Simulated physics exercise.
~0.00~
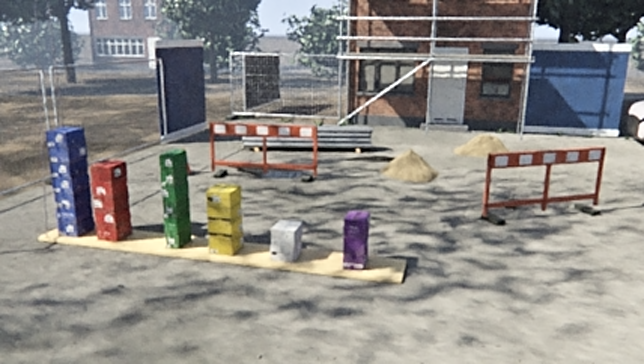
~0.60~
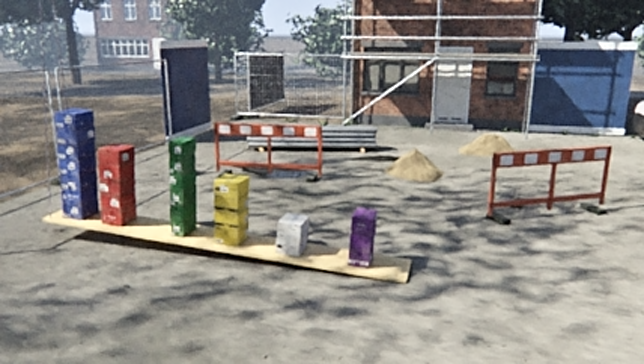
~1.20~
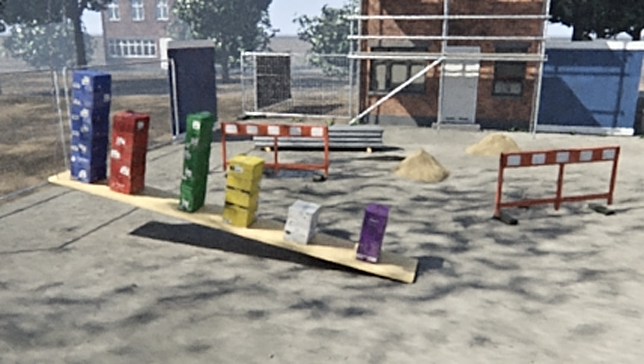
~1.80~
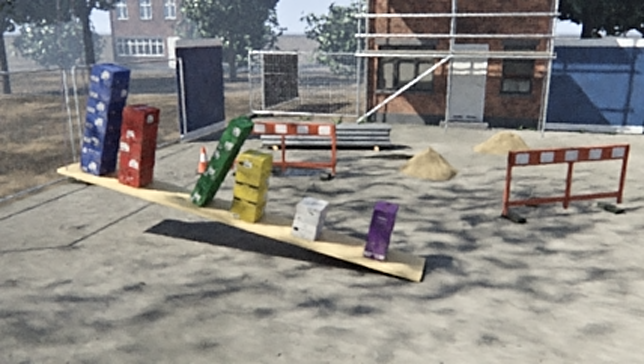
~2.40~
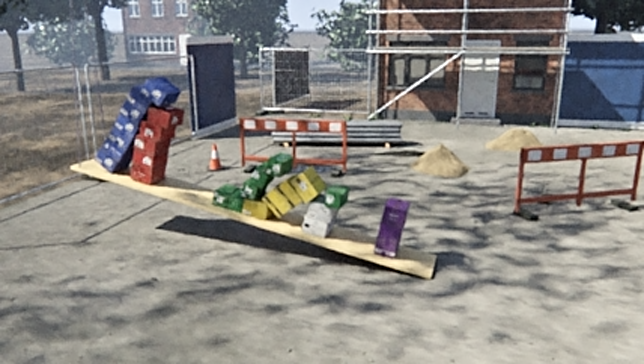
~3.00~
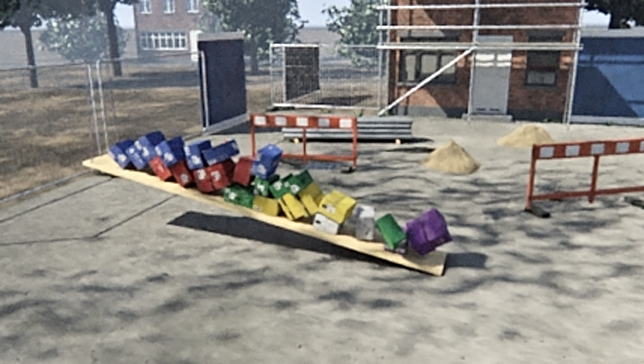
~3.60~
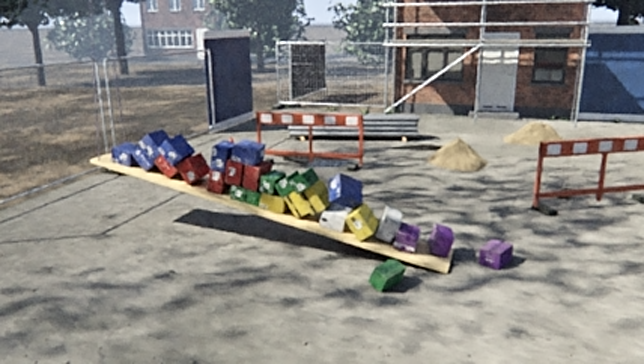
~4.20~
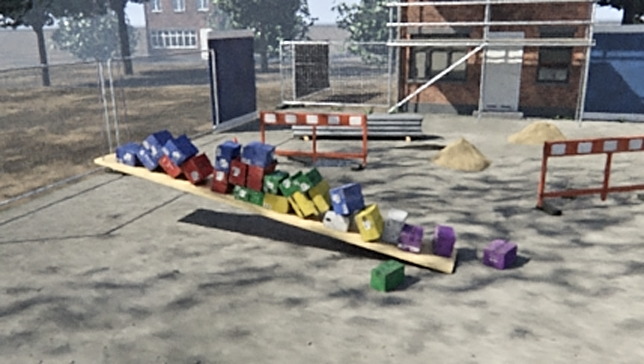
At the start, six upright stacks of boxes in blue, red, green, yellow, white and purple stand in a row on a flat board in a yard with barriers and sand piles. The board's left end rises slowly, and the stacks begin to lean right. The tall green stack tips first, toppling across the yellow and white ones. The blue stack then falls over the red, and boxes tumble down the slope. A green box and a purple box drop off the low end. Finally the rest lie jumbled on the still-tilted board, with those two on the ground.
